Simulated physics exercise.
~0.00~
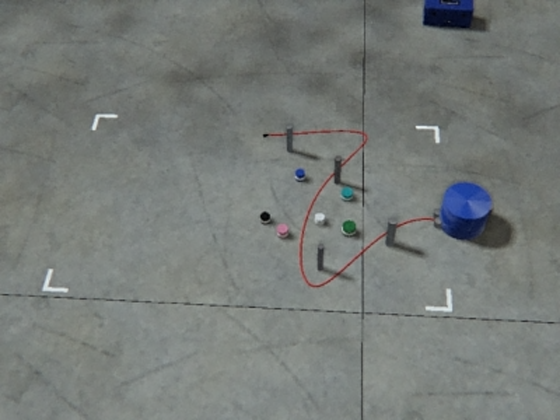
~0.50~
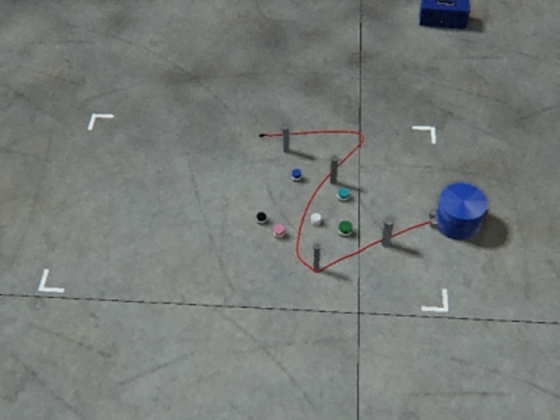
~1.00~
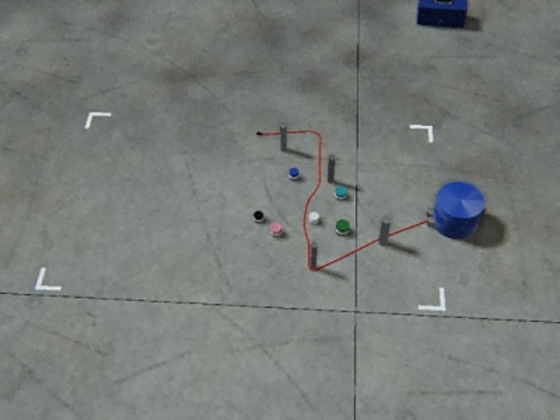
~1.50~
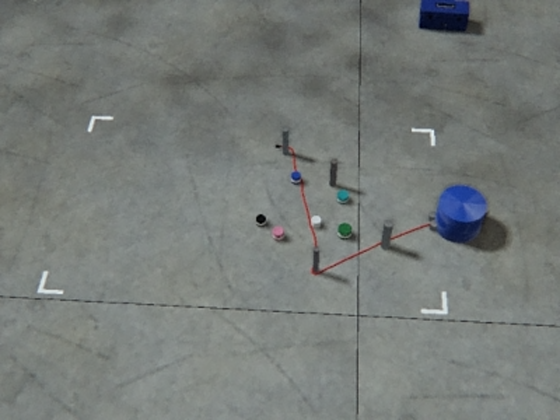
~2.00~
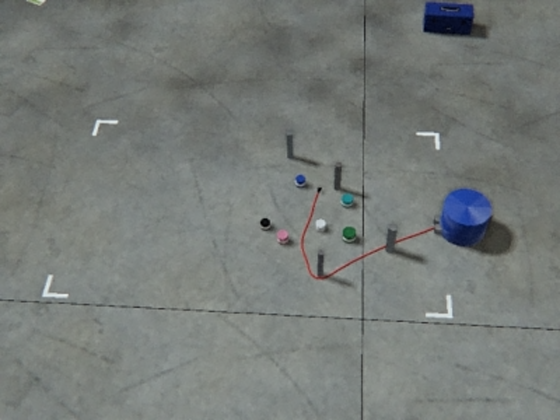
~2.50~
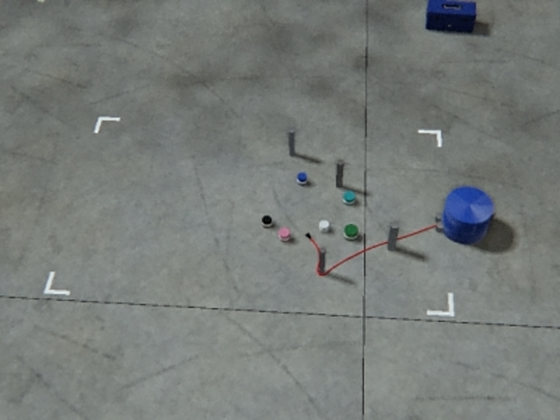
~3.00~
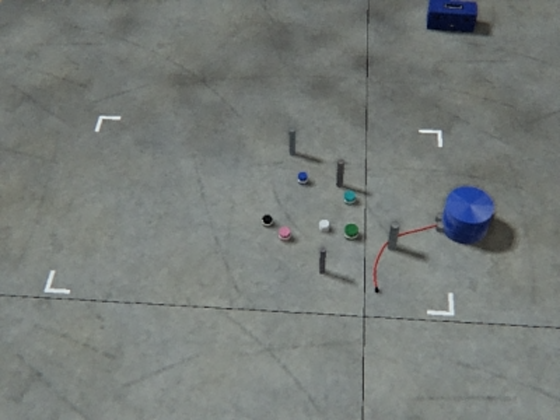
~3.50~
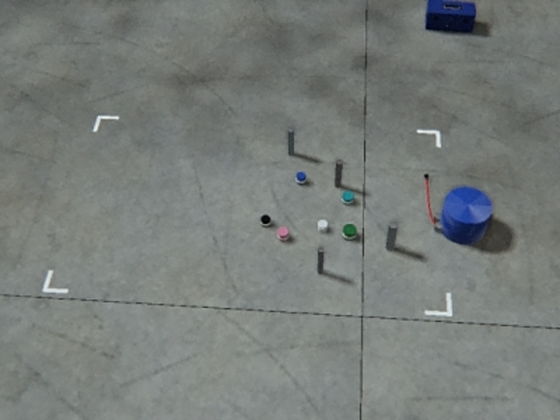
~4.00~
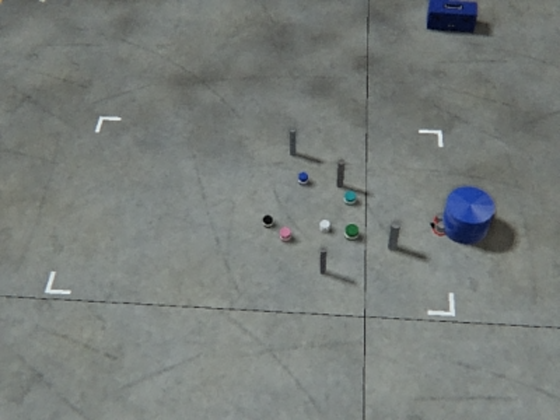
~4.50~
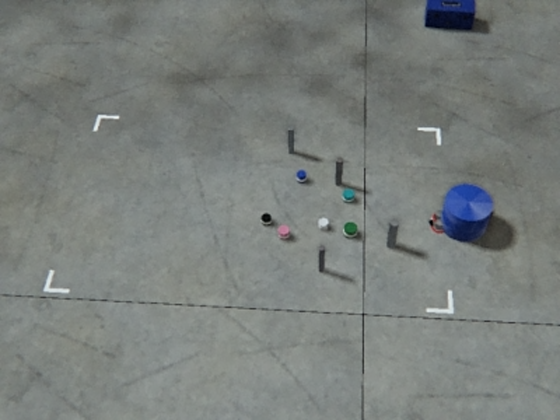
We see a red lead winding between grey posts and small coloured containers on a concrete floor, its free end drawn back past them toward a blue drum until only a short bit remains beside it, while the containers stay in place.
